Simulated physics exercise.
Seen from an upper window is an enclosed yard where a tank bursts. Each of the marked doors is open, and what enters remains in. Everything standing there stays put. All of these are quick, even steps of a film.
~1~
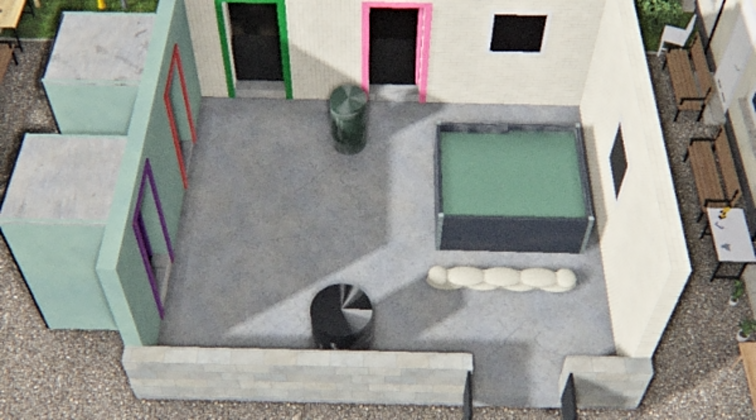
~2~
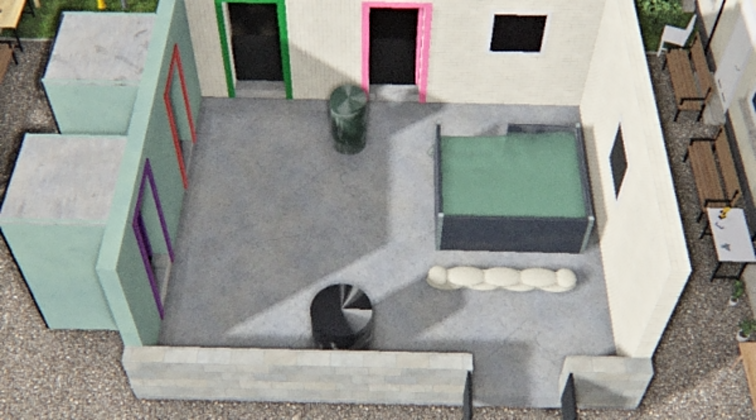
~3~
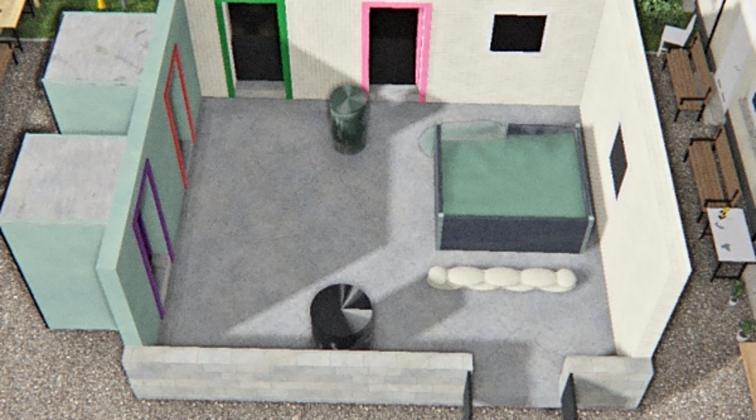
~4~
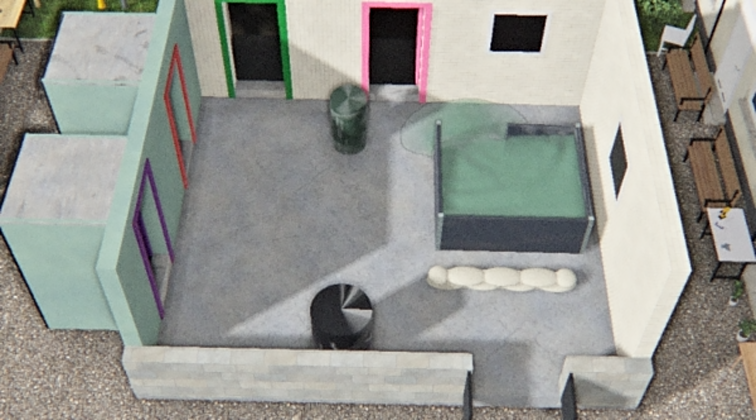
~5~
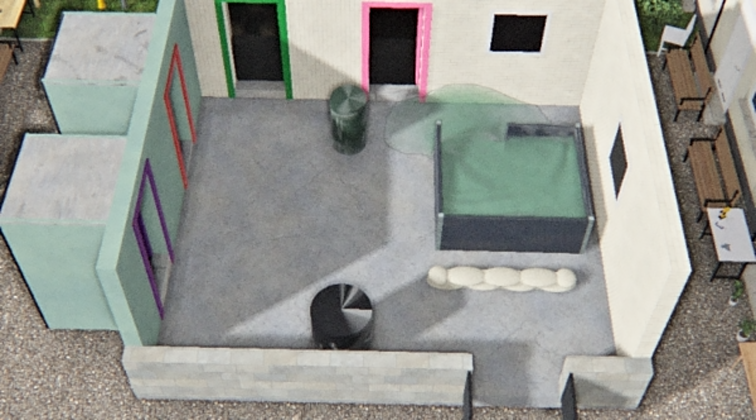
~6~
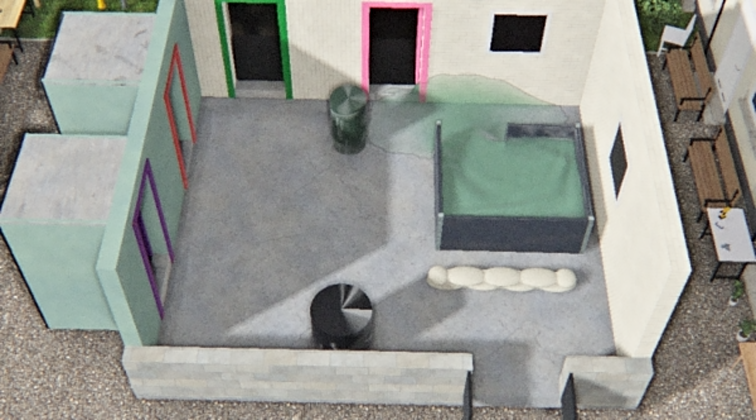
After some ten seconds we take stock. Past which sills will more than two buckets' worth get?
The purple door keeps it to two buckets or less; the green door keeps it to two buckets or less; the pink door lets more than two buckets past; the red door lets more than two buckets past.
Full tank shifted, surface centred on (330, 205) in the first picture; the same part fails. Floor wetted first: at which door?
The green door.
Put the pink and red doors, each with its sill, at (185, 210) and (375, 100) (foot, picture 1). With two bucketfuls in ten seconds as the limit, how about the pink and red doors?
Taking them in turn, pink ends up below and red ends up above.
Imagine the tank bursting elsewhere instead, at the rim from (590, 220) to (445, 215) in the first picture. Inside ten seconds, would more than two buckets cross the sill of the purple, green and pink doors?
In that case the purple door one stays within bounds, the green door one stays within bounds and the pink door one stays within bounds.
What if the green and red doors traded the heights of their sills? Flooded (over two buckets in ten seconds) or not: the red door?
Reading - red: Below the limit.
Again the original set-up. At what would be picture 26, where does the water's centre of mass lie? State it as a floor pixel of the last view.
My guess is about (454, 173).
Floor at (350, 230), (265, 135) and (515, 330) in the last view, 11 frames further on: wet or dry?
Result, in that order: Not wetted / wetted / not wetted.
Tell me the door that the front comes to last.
Looks like the door marked purple.
A moment on, water covers 15 % of the floor; the purple door not reached, the green door not reached, the pink door under two buckets in, the red door not reached.
Next, water covers 30 % of the floor; the purple door not reached, the green door wet at the sill, nothing in, the pink door over two buckets in, the red door wet at the sill, nothing in.
Then, water covers 50 % of the floor; the purple door wet at the sill, nothing in, the green door wet at the sill, nothing in, the pink door over two buckets in, the red door over two buckets in.
Later, water covers 85 % of the floor; the purple door wet at the sill, nothing in, the green door wet at the sill, nothing in, the pink door far over two buckets in, the red door over two buckets in.
In the end, water covers 95 % of the floor; the purple door wet at the sill, nothing in, the green door wet at the sill, nothing in, the pink door far over two buckets in, the red door far over two buckets in.
